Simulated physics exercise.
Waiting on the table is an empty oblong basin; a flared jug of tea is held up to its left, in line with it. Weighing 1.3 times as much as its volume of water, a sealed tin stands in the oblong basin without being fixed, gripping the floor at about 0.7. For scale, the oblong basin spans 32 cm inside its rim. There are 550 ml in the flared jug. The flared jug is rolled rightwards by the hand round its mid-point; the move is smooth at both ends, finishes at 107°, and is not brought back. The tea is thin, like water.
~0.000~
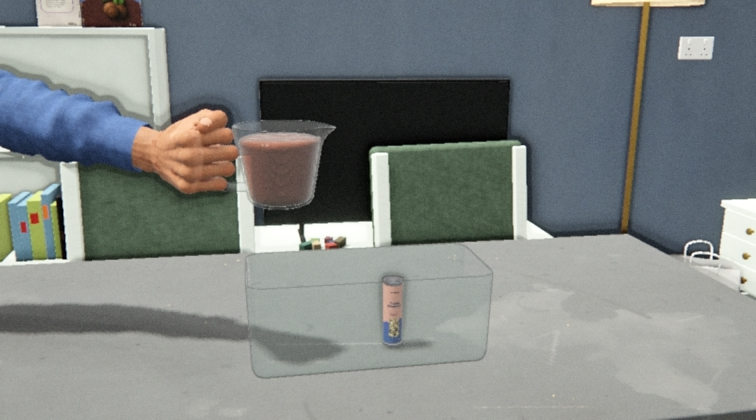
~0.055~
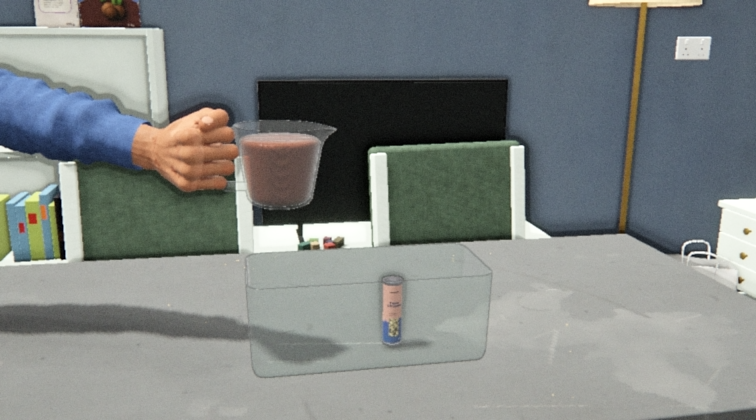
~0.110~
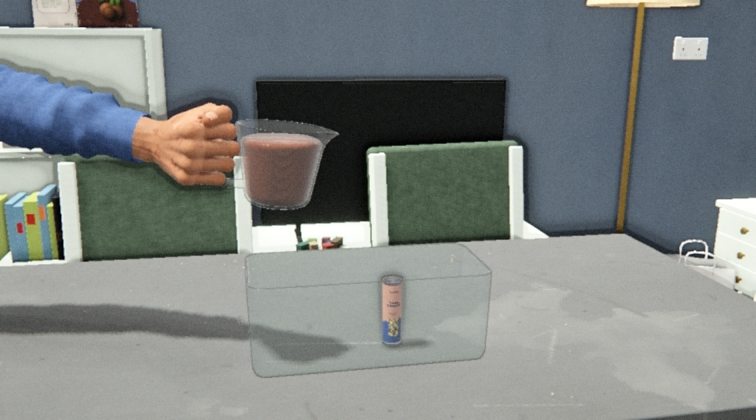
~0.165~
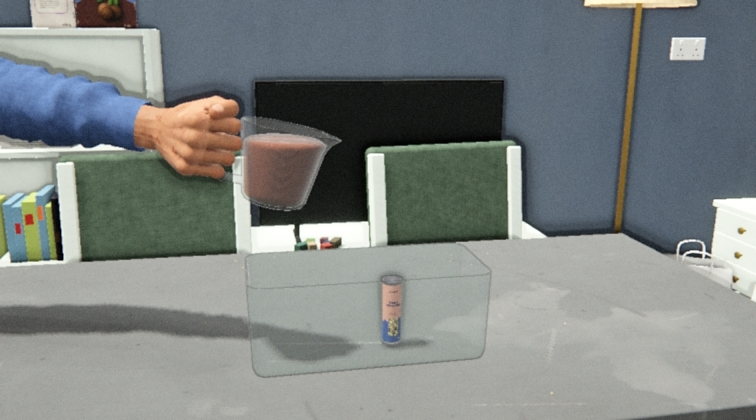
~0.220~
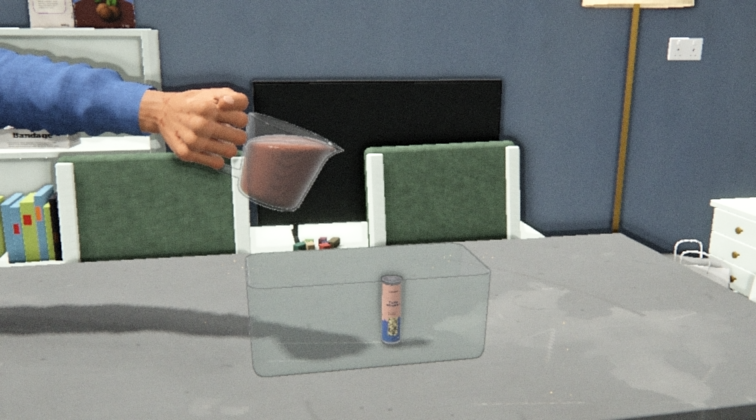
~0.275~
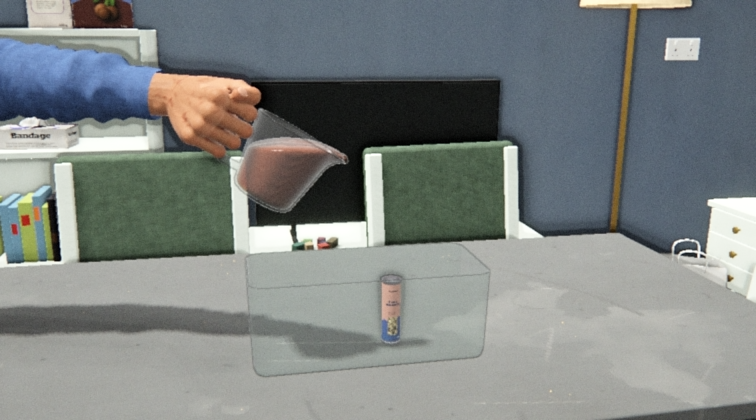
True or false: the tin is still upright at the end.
False.
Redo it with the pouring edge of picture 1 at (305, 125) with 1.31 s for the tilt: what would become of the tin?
Then the tin remains standing.
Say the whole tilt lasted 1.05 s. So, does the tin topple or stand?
In that case the tin overturns.
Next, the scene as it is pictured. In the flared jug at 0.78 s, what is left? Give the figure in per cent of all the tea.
Around 4 in a hundred is still there.
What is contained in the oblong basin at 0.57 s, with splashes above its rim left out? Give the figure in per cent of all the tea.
Estimate - around 28 in a hundred parts.
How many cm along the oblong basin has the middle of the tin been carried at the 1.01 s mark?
Close to 7 cm.
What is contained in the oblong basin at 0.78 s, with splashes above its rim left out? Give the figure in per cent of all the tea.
Some 88 percent.
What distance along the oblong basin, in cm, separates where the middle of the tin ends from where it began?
7.0 cm.
After 0.57 s the tilt is 92° and 41 per cent is still to pour; the tin stands where it began.
After 0.78 s the tilt is 107° and 4 per cent is still to pour; the tin leans 25°.
After 1.01 s the tilt is 107° and 0 per cent is still to pour; the tin lies on its side.
After 1.25 s the tilt is 107° and 0 per cent is still to pour; the tin lies on its side.
In the end the tin lies on its side.
